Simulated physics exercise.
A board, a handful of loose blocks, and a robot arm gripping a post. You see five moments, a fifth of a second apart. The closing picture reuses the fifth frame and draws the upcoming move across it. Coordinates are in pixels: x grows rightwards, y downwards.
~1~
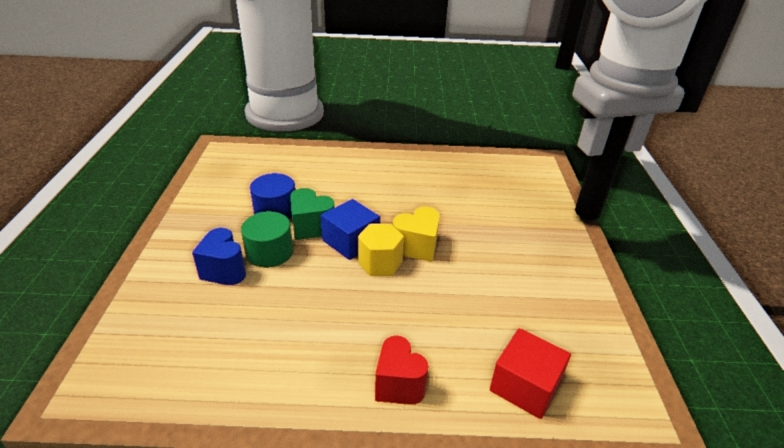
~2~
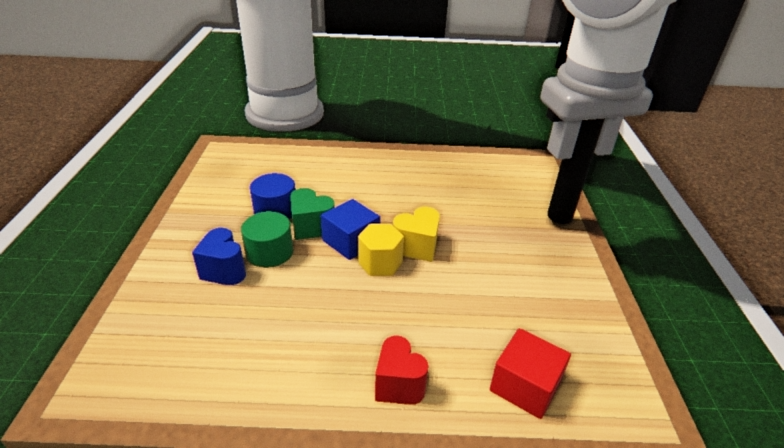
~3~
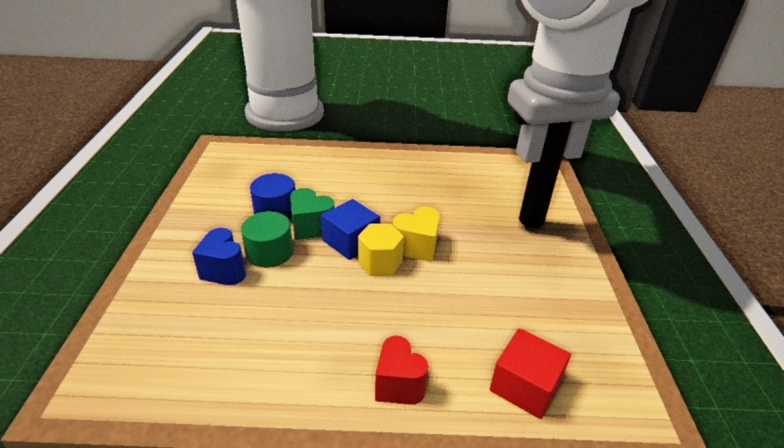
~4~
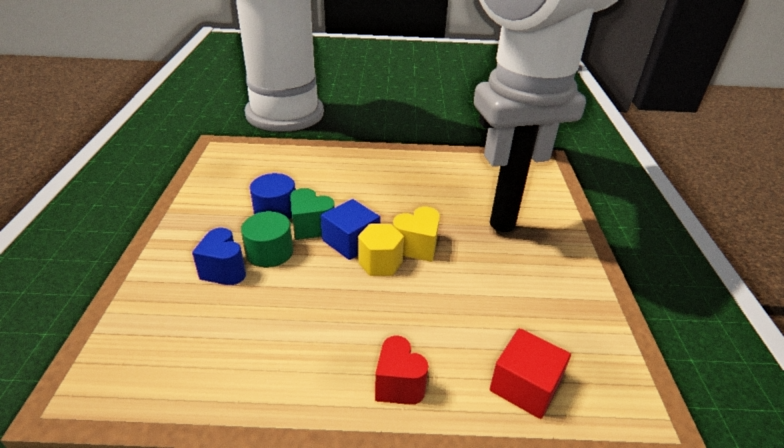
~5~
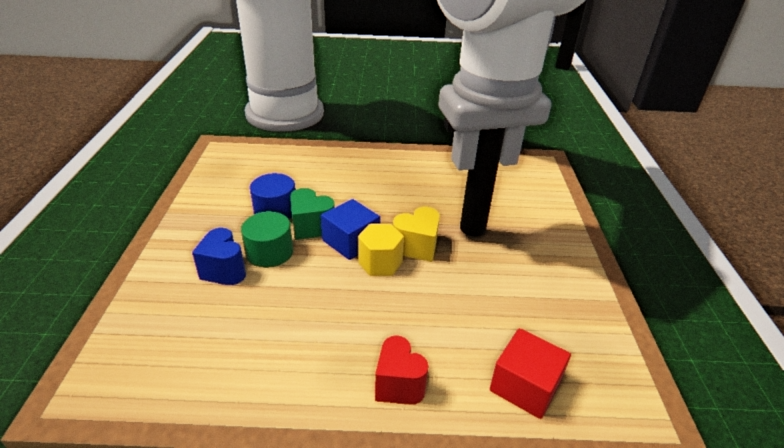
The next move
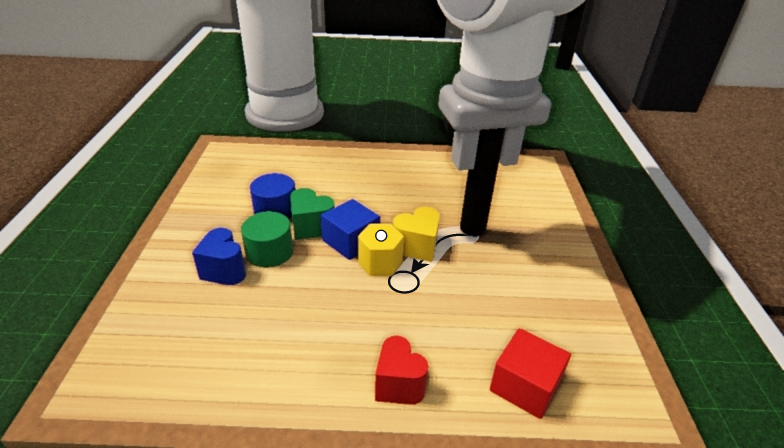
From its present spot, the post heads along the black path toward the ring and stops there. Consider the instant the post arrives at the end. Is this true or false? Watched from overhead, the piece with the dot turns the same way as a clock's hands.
The claim does not hold.
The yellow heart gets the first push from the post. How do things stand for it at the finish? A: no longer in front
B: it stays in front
(A)
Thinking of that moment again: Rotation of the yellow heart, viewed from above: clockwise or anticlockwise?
From the top: Clockwise.
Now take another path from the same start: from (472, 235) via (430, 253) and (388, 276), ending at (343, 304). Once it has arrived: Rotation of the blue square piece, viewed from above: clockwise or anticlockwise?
Viewed from overhead, the blue square piece winds up turned anticlockwise.
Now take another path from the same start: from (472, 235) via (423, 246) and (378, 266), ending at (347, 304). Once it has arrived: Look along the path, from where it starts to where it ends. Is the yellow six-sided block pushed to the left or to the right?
It moves left.
Path on the board, from (472, 235) by way of (440, 240) and (423, 260) to (404, 282); the dot is on the yellow six-sided block.
What follows on the original path. One third of the way, post (441, 234); yellow six-sided block (375, 239); yellow heart (409, 223).
Two thirds of the way, post (423, 254); yellow six-sided block (350, 251), turned 35° anticlockwise; yellow heart (385, 234), turned 25° clockwise.
At the end, post (404, 275); blue square piece (347, 214); yellow six-sided block (330, 258), turned 50° anticlockwise; yellow heart (367, 243), turned 55° clockwise.
